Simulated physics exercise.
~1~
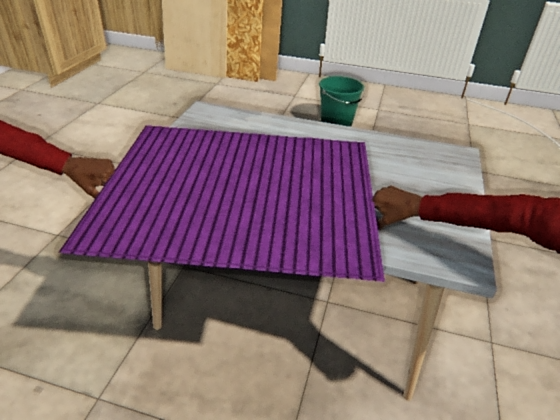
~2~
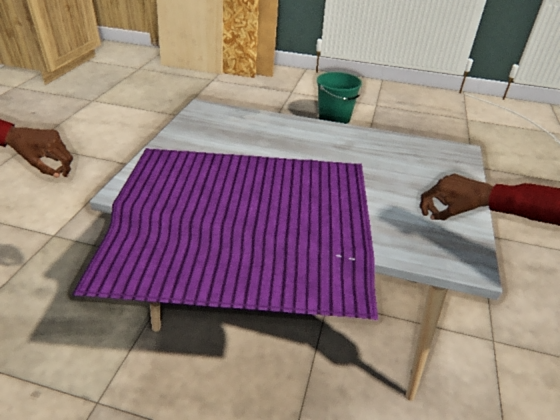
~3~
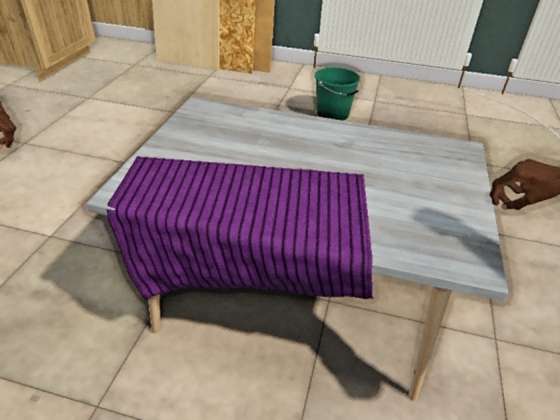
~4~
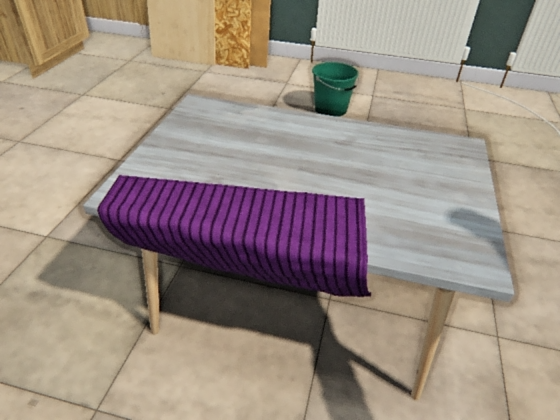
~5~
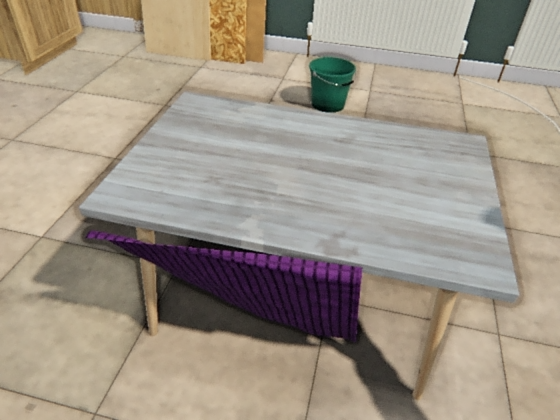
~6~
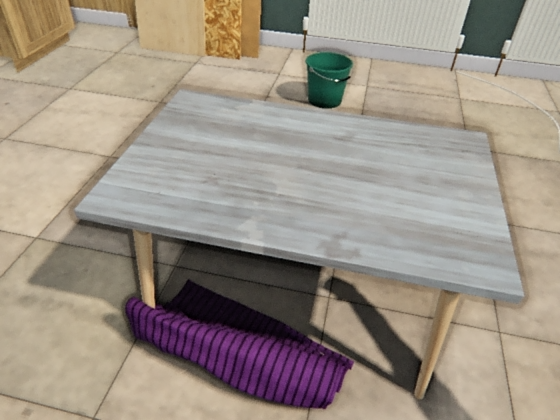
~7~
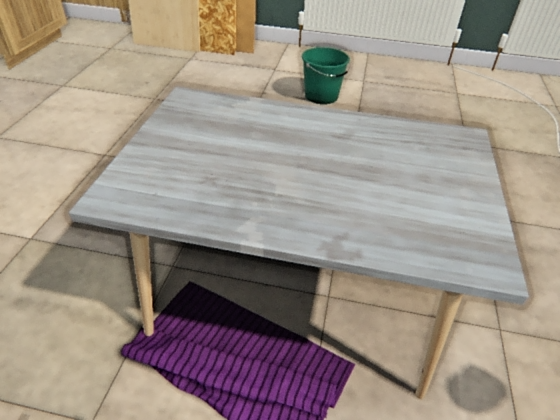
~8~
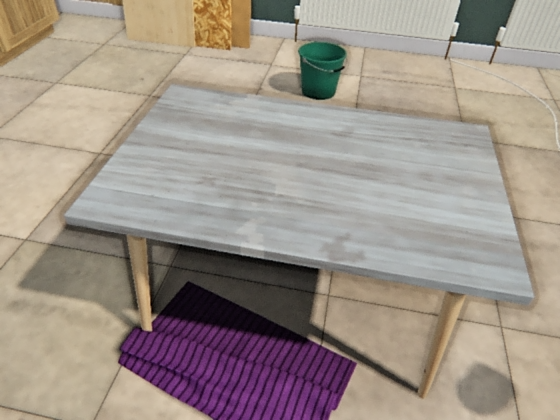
Two hands held a purple striped cloth out flat over the near edge of a grey table and let go, and it draped partly over the edge, slid off the front, and ended up crumpled on the tiled floor.
